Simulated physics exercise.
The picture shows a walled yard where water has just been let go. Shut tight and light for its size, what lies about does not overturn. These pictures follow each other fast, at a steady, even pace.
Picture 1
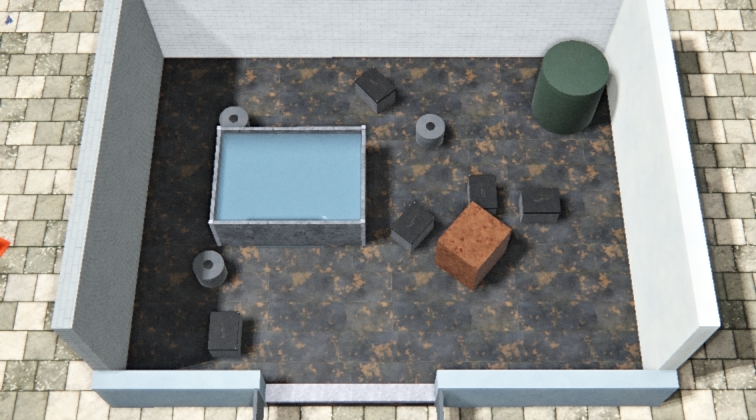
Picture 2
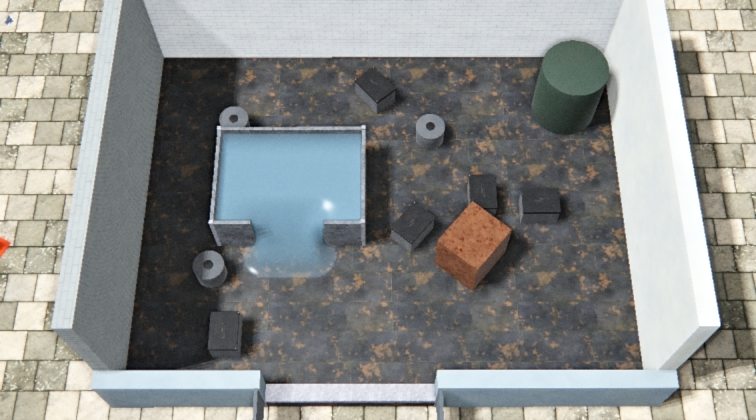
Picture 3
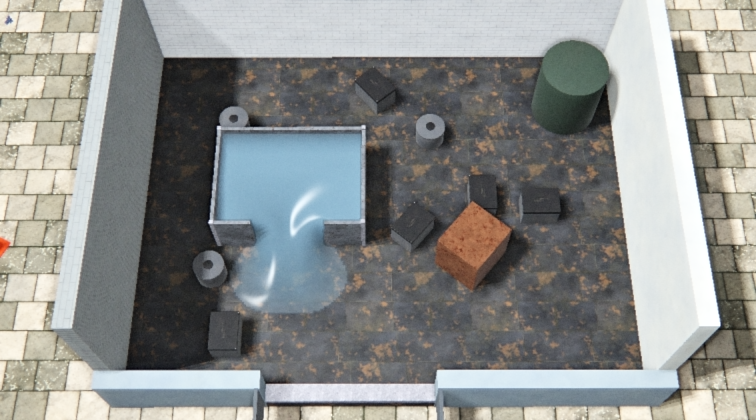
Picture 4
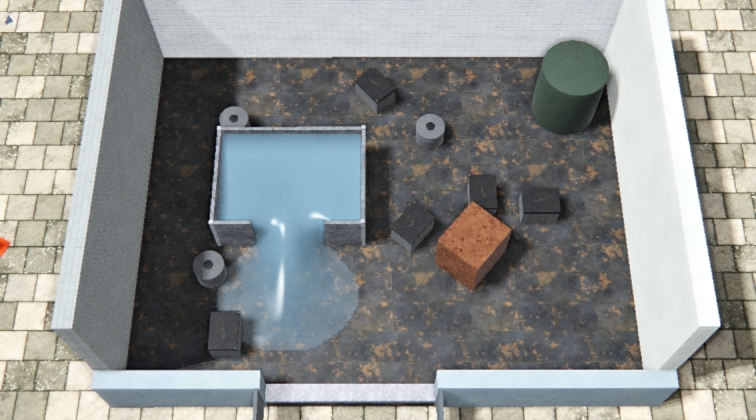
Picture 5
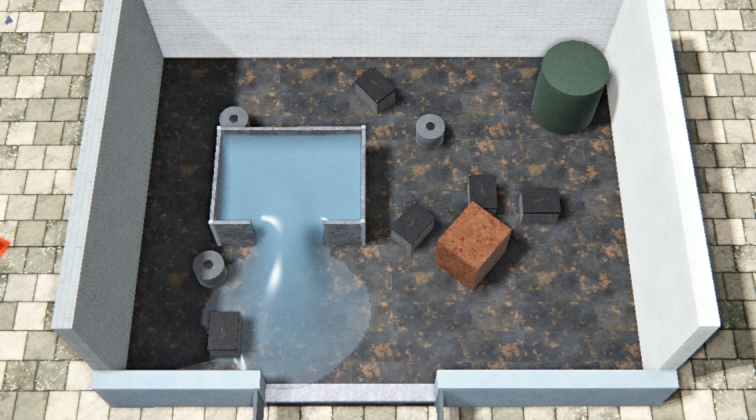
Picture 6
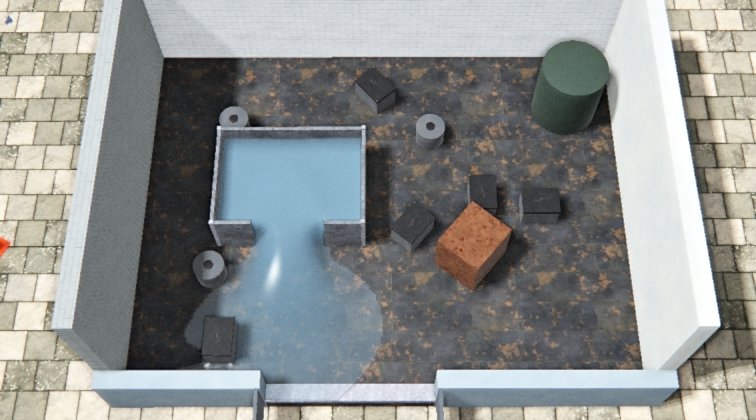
In a walled yard with dark blocks, grey cylinders, a rusty-brown cube and a green drum, water pours through a gap in a tank's front wall, spreads across the floor to the low front wall, and slightly shifts one dark block.
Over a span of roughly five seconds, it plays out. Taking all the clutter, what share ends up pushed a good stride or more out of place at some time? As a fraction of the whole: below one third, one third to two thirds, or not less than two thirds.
Shy of a third.
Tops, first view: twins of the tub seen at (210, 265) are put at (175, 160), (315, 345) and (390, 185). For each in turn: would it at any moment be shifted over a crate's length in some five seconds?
Each in turn: Pushed clear, pushed clear, stays in place.
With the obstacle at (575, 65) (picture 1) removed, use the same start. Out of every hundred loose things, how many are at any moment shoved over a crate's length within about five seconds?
Something like 10 percent of the things.
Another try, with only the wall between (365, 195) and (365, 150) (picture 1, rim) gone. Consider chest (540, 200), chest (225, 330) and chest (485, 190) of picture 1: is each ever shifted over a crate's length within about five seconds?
Same order as named: Sent that far; not sent that far; sent that far.
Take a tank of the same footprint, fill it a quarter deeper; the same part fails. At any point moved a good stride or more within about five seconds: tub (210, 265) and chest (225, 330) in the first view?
First: Travelled that far. Second: Travelled that far.
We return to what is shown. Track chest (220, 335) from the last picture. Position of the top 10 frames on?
Roughly at pixel (140, 303).
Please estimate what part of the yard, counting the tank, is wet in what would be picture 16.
I'd say around 30 in a hundred.
A moment on, 1 of 8 are well off their spots; 1 afloat.
Next, 1 of 8 are well off their spots; 1 afloat.
Later, 1 of 8 are well off their spots; 2 afloat.
In the end, 1 of 8 are well off their spots, and 1 have been at some point; 2 afloat.
